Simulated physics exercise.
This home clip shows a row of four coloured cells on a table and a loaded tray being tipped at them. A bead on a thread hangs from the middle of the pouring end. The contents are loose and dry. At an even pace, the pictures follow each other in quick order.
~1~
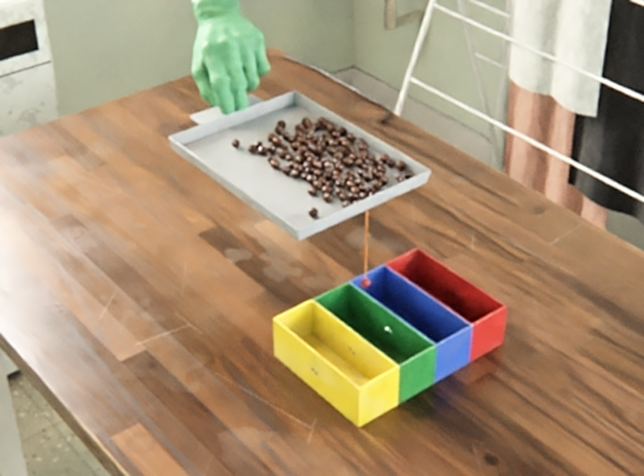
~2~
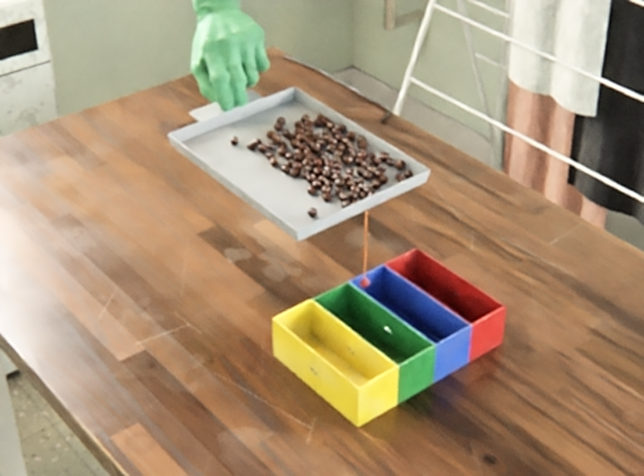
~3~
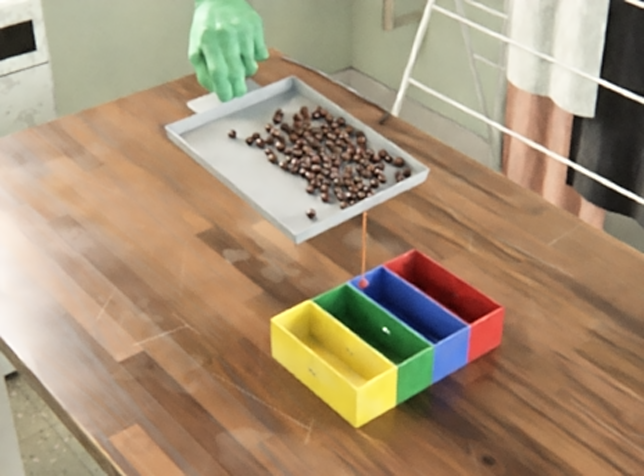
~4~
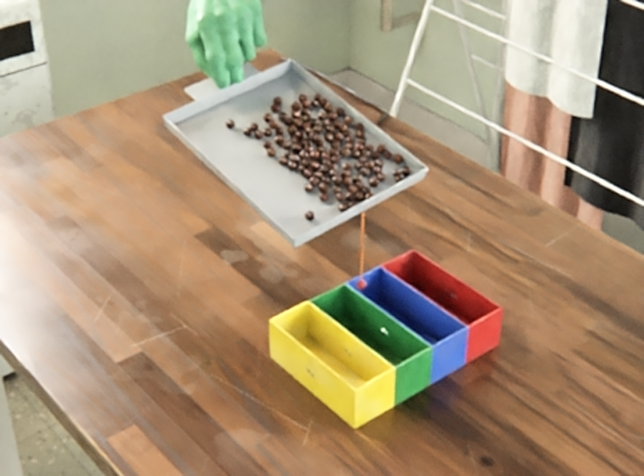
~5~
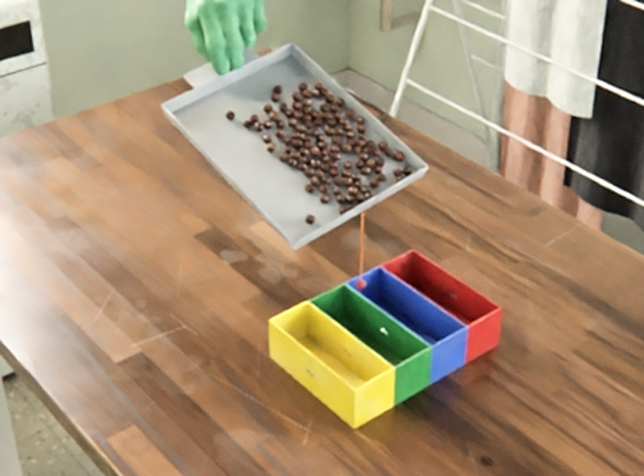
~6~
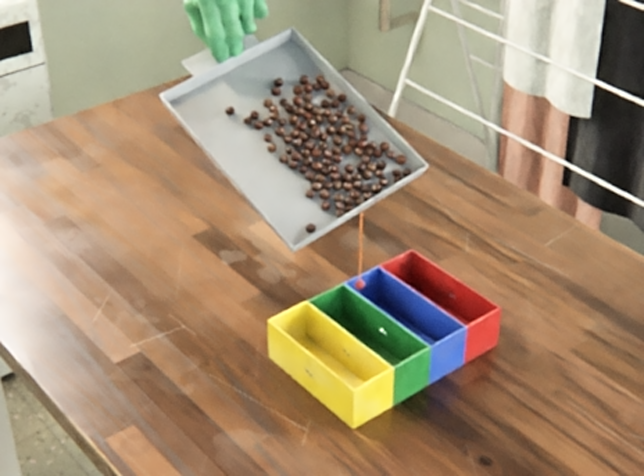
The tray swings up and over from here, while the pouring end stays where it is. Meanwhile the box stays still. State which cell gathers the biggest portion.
It is the yellow cell.
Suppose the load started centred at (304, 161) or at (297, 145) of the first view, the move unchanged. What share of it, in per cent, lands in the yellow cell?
Close to 60 and close to 70 per cent.
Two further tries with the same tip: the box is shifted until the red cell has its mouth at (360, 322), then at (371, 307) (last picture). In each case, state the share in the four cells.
First case: Some 100 %; second case: Some 90 %.
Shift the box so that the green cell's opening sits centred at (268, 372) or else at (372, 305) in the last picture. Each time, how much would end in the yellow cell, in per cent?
0 %, then 40 %.
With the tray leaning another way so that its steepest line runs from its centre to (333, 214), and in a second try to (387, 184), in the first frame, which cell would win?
Try 1 - yellow. Try 2 - the red cell.
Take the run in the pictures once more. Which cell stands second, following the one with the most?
Second position is held by the cell in green.
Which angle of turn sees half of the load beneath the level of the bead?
Around 100 degrees of turn.
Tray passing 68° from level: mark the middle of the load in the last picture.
Near the pixel (324, 214).
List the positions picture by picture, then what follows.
The first frame shows corners of the pouring end at (298, 228) and (427, 170), level; middle of the load at (324, 161), chocolate balls; bead on its thread at (365, 283); yellow cell at (378, 393); green cell at (416, 371); blue cell at (453, 350); red cell at (488, 330).
The second frame shows corners of the pouring end at (298, 228) and (426, 170), level; middle of the load at (324, 160).
The third frame shows corners of the pouring end at (296, 232) and (425, 169), tipped barely, lowest at the left corner; middle of the load at (323, 156).
The fourth frame shows corners of the pouring end at (295, 237) and (424, 168), tipped a little, lowest at the left corner; middle of the load at (321, 150).
The fifth frame shows corners of the pouring end at (295, 241) and (425, 166), tipped clearly, lowest at the left corner; middle of the load at (322, 146).
The sixth frame shows corners of the pouring end at (294, 244) and (424, 165), tipped clearly, lowest at the left corner; middle of the load at (323, 147), nearly all on the move; yellow cell at (373, 394); green cell at (411, 373); blue cell at (447, 352); red cell at (482, 332).
Soon, tray tipped steeply; most on the tray; a stray few in the yellow cell; a small part falling or outside the box.
A while on, tray tipped past a quarter turn; a small part on the tray; about half in the yellow cell; a small part in the green cell; a stray few in the blue cell; about a quarter falling or outside the box.
Towards the end, tray tipped past a quarter turn; about two thirds in the yellow cell; a small part in the green cell; a stray few in the blue cell; about a quarter falling or outside the box.
Finally, tray tipped past a quarter turn; about two thirds in the yellow cell; a small part in the green cell; a stray few in the blue cell; none in the red cell; about a quarter outside the box.
